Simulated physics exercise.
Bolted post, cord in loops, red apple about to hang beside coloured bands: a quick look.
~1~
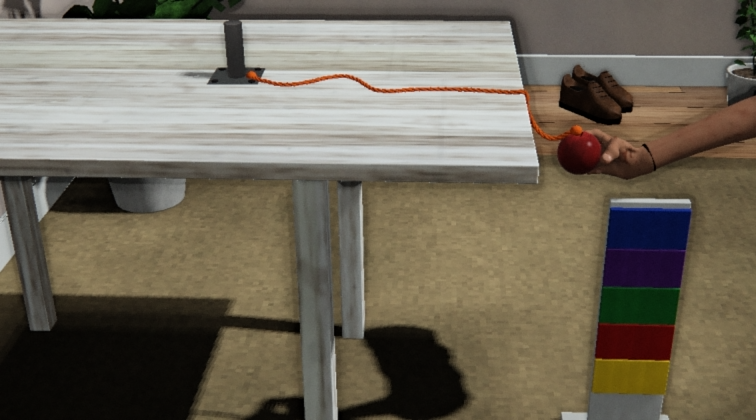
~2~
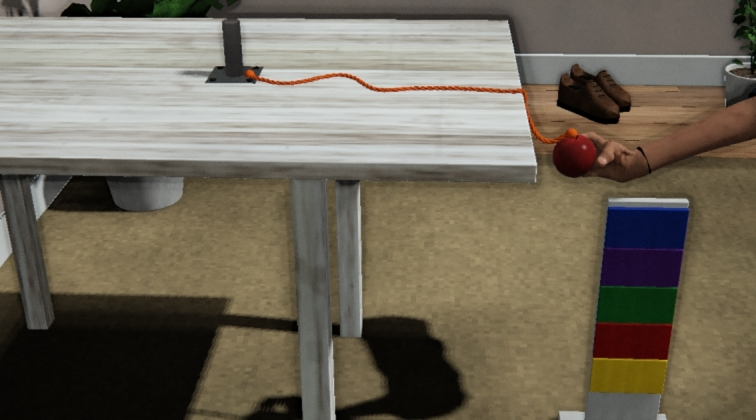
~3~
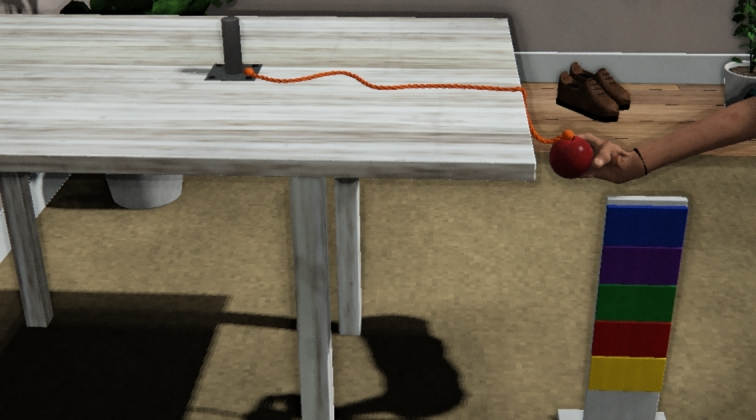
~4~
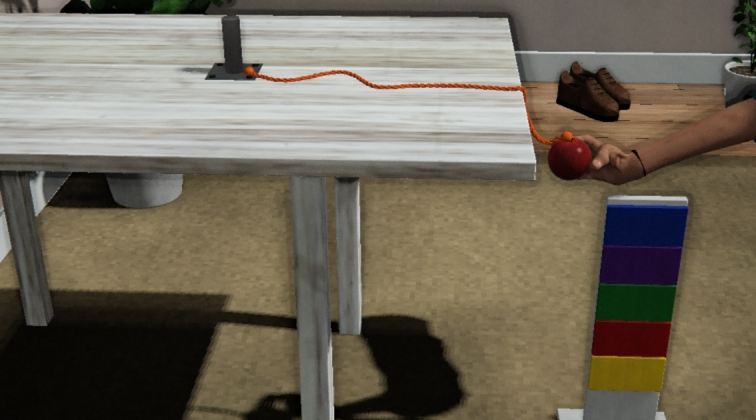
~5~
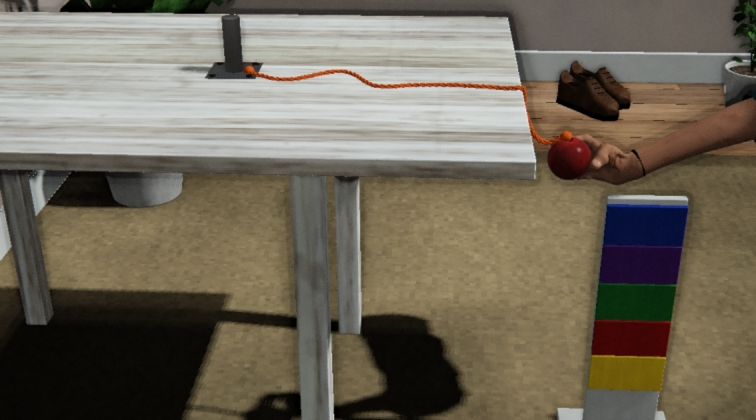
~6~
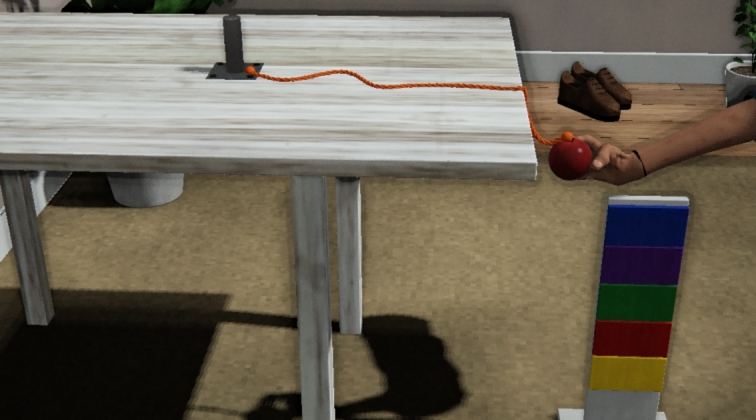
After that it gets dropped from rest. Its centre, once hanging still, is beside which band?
Beside the blue band.
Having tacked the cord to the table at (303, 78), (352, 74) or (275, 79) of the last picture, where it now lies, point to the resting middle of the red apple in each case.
First (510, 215), next (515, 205), last (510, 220).
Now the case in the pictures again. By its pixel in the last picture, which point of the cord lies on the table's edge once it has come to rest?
It's the piece you see at (492, 88).
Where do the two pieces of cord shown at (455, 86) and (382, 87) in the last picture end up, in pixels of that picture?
Roughly at (491, 88), and the other roughly at (419, 83).
Soon after, apple near (479, 216); level with blue.
After that, apple near (507, 222); level with blue.
In the end, apple near (510, 224); level with blue. The blue one.
